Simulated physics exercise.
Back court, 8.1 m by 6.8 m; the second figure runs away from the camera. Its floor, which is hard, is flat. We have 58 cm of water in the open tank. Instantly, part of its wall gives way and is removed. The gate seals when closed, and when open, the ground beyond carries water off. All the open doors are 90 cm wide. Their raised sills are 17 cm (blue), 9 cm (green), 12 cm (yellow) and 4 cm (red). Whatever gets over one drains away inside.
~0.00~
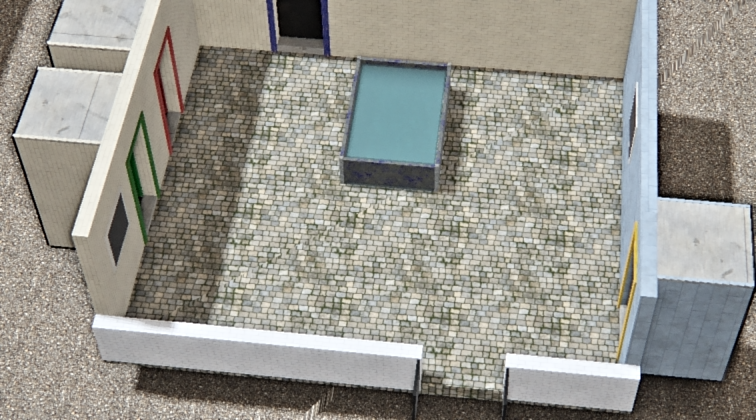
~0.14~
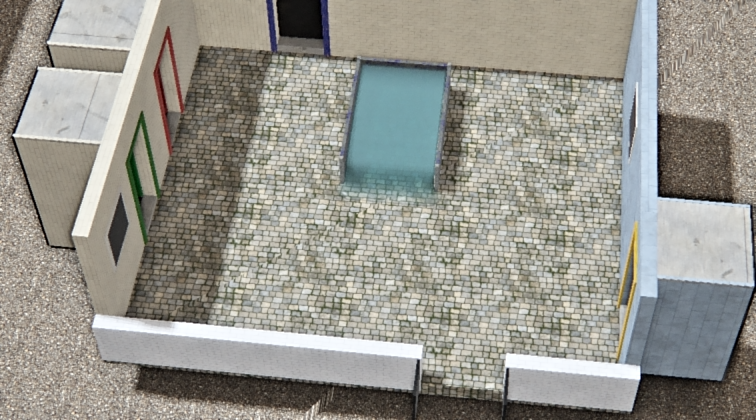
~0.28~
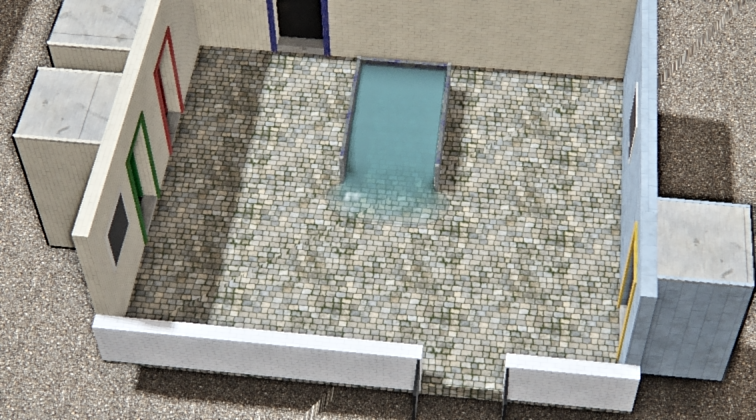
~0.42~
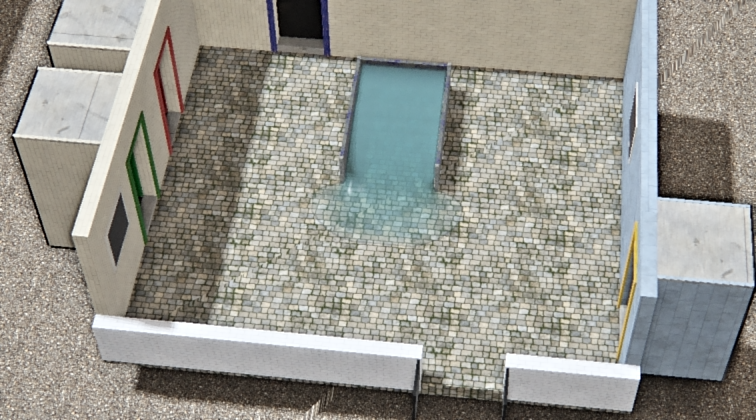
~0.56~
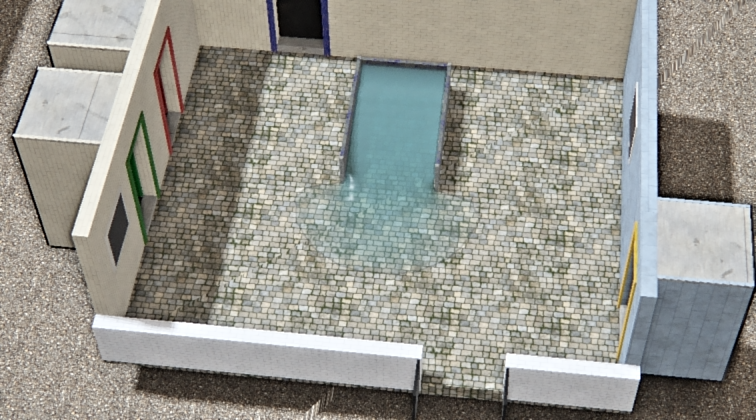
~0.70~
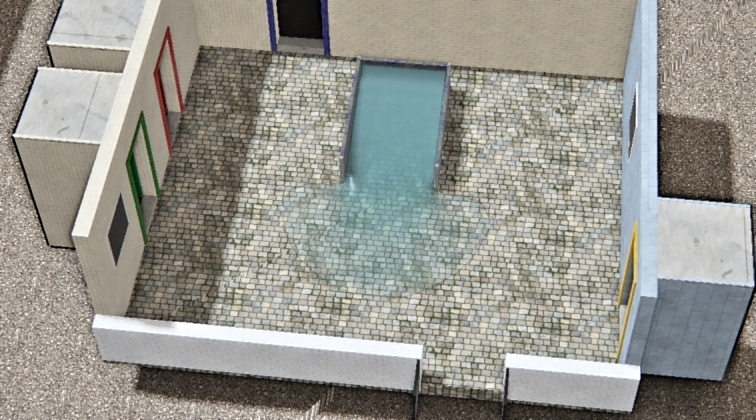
Water in an open tank, at first still, pours out where the near wall disappears and spreads toward the viewer across the stone-paved floor of a walled court, forming a widening, rounded, shallow sheet.
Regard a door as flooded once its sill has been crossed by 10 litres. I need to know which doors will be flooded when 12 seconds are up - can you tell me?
At the blue door the water let in will remain short of the limit, at the green door the water let in will remain short of the limit, at the yellow door the water let in will remain short of the limit, at the red door the water let in will remain short of the limit.
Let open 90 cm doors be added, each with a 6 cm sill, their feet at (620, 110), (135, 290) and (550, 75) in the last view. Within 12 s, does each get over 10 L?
So, in the order given, it's shy of the mark, then beyond the mark, then shy of the mark.
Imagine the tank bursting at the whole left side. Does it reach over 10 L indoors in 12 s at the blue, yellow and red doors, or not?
For blue, too little; for yellow, too little; for red, too much.
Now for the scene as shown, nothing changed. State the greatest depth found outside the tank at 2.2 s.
I'd put it at close to 26 cm.
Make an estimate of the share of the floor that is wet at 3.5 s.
Roughly 40 % of the floor is wet.
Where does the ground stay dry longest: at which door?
It's the blue door that comes last.
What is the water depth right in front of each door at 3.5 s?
You'd get blue at 0 cm, green at 0 cm, yellow at 4 cm, and red at 0 cm.
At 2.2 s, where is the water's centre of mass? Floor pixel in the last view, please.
Its balance point sits around (381, 221).
After 1.4 s water covers 25 % of the floor and is deepest (26 cm) near (367, 188); blue door not reached, green door not reached, yellow door not reached, red door not reached.
After 2.2 s water covers 35 % of the floor and is deepest (26 cm) near (363, 355); blue door not reached, green door not reached, yellow door not reached, red door not reached.
After 3.5 s water covers 40 % of the floor and is deepest (27 cm) near (119, 341); blue door not reached, green door not reached, yellow door 4 cm at the sill, 0 L in, red door not reached.
After 7.0 s water covers 75 % of the floor and is deepest (10 cm) near (119, 341); blue door not reached, green door 6 cm at the sill, 0 L in, yellow door 8 cm at the sill, 0 L in, red door 3 cm at the sill, 0 L in.
After 12.0 s water covers 100 % of the floor and is deepest (8 cm) near (454, 68); blue door 5 cm at the sill, 0 L in, green door 3 cm at the sill, 0 L in, yellow door 3 cm at the sill, 0 L in, red door 3 cm at the sill, 0 L in.
